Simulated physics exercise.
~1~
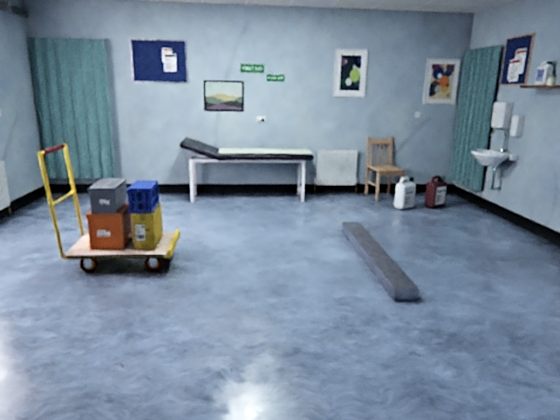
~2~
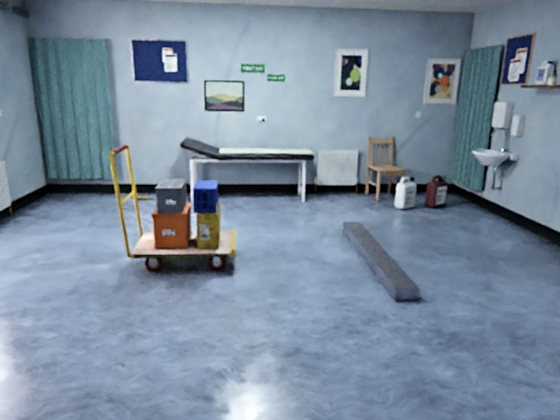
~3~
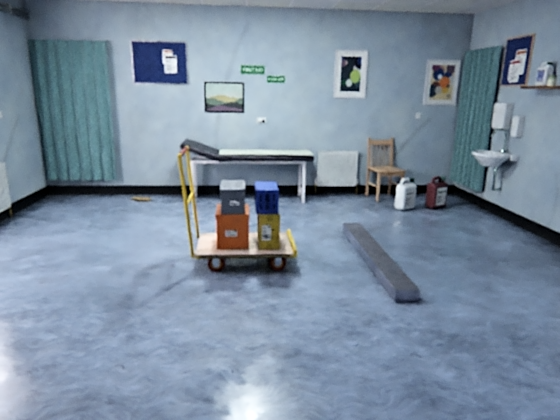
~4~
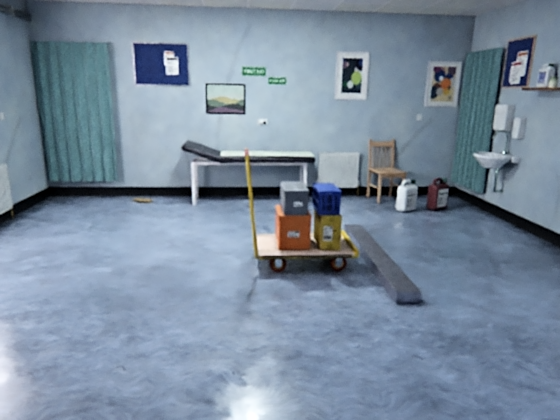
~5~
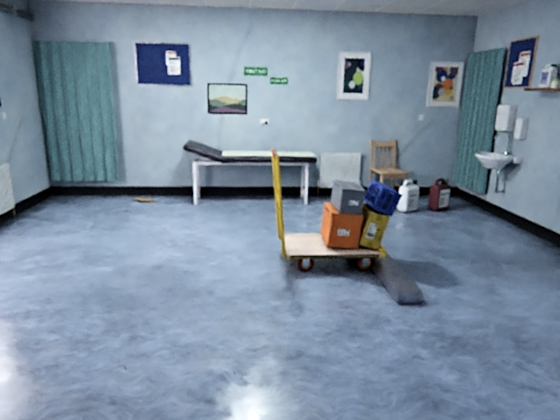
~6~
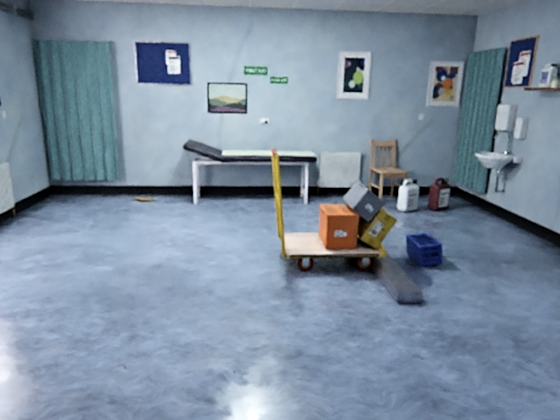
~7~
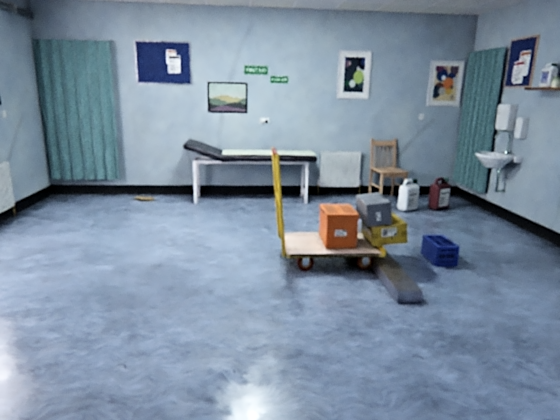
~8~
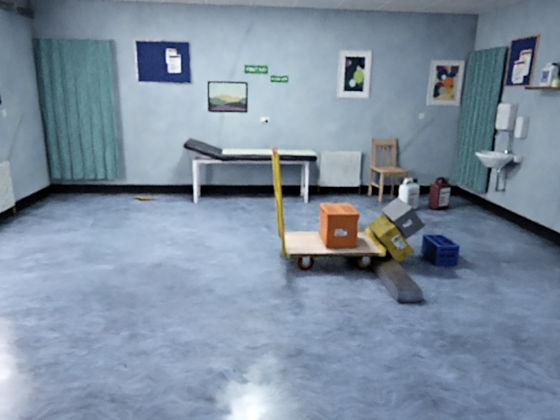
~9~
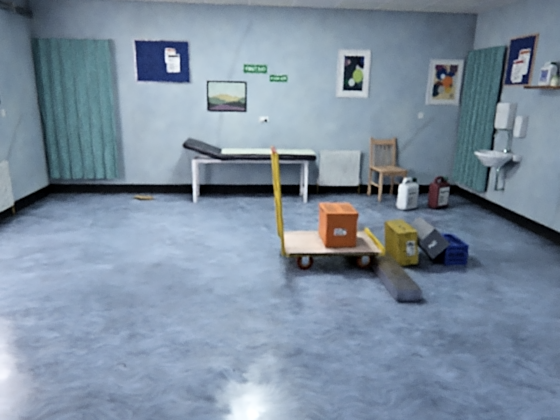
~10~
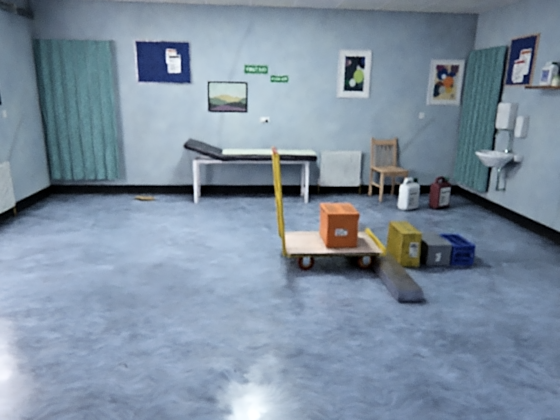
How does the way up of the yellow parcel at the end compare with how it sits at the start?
At the start the yellow parcel sits upright on the trolley deck. By the end it has tumbled over the front and rests upside down on the floor.
